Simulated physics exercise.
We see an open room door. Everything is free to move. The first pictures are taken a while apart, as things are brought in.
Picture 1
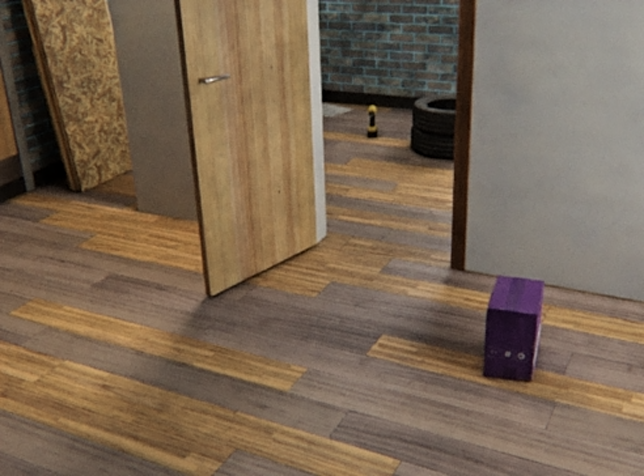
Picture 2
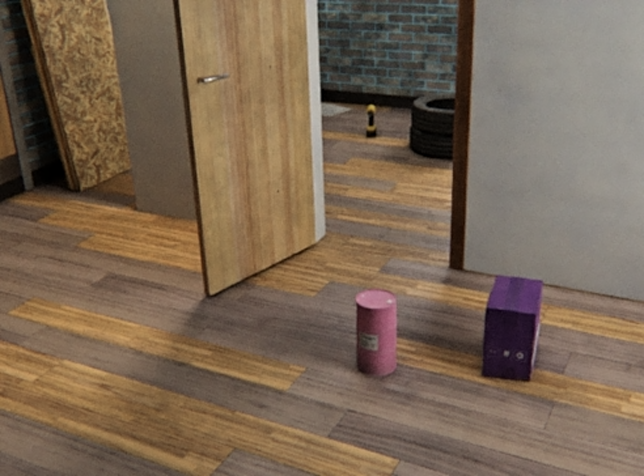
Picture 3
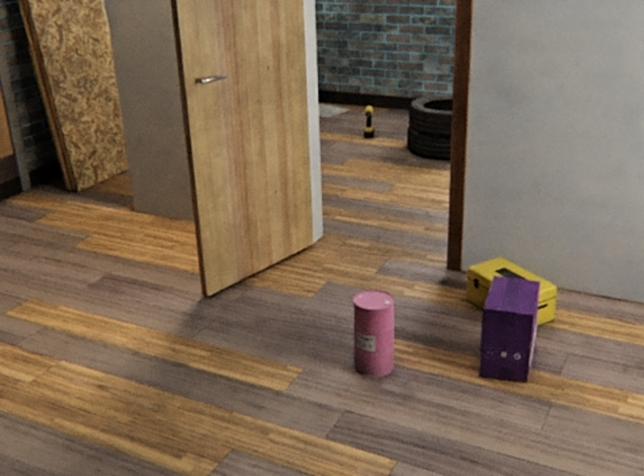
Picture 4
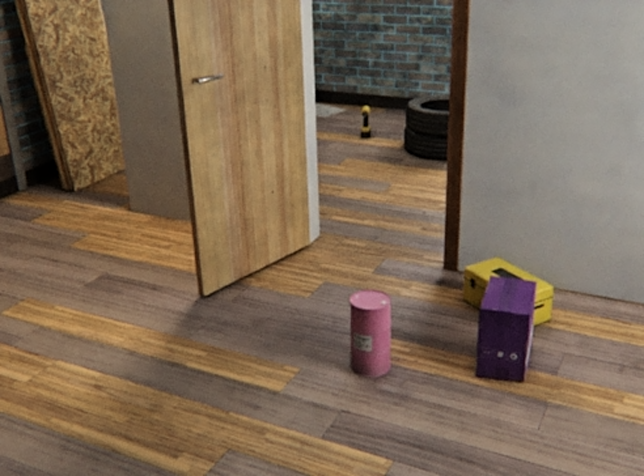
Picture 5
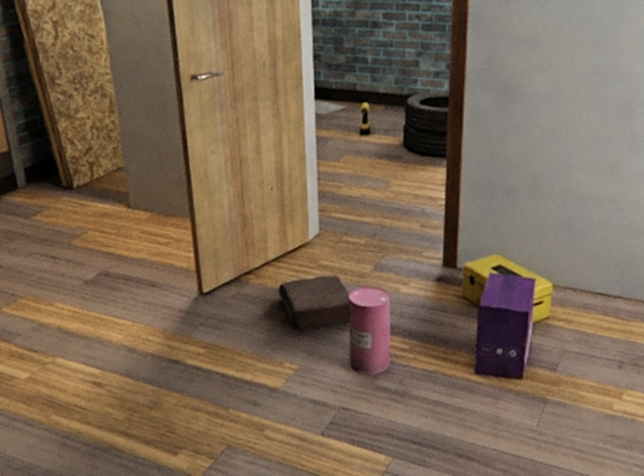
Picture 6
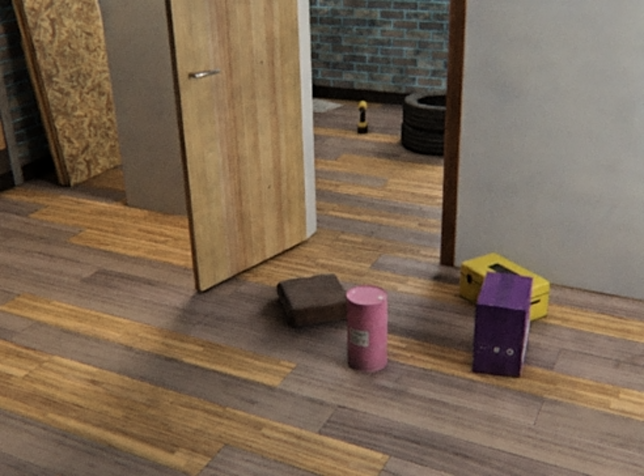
The video shows a wide-open wooden door that stays still beside a purple box, as a pink canister, a yellow toolbox behind the box, and a brown cushion appear on the floor one after another.
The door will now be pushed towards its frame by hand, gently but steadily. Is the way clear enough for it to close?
As it turns out, it reaches the frame.
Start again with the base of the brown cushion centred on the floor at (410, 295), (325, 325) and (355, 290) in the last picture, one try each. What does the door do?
First, it shuts; second, it closes; third, it stops short.
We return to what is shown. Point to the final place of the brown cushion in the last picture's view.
At about (410, 307).
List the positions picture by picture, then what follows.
Door wide open and still, in the first frame.
Door wide open and still; purple box (513, 327), in the second frame.
Door wide open and still; pink canister (374, 333); purple box (510, 328), in the third frame.
Door wide open and still; yellow toolbox (507, 293); pink canister (371, 333), in the fourth frame.
Door wide open and still; purple box (506, 325); yellow toolbox (506, 290), in the fifth frame.
Door wide open and still; brown cushion (314, 299); pink canister (367, 329), in the sixth frame.
Then, 0.70 s later than the last frame, open by 68°; brown cushion moved a little near (332, 302).
Then, 0.90 s later than the last frame, open by 51°; brown cushion moved about its own width near (371, 306).
Then, 1.20 s later than the last frame, open by 24°; brown cushion moved about its own width near (409, 307).
When it is over, open by 0°; moved from the start, brown cushion; the other 3 as before. End places, in pixels of the last picture, brown cushion near (410, 307).
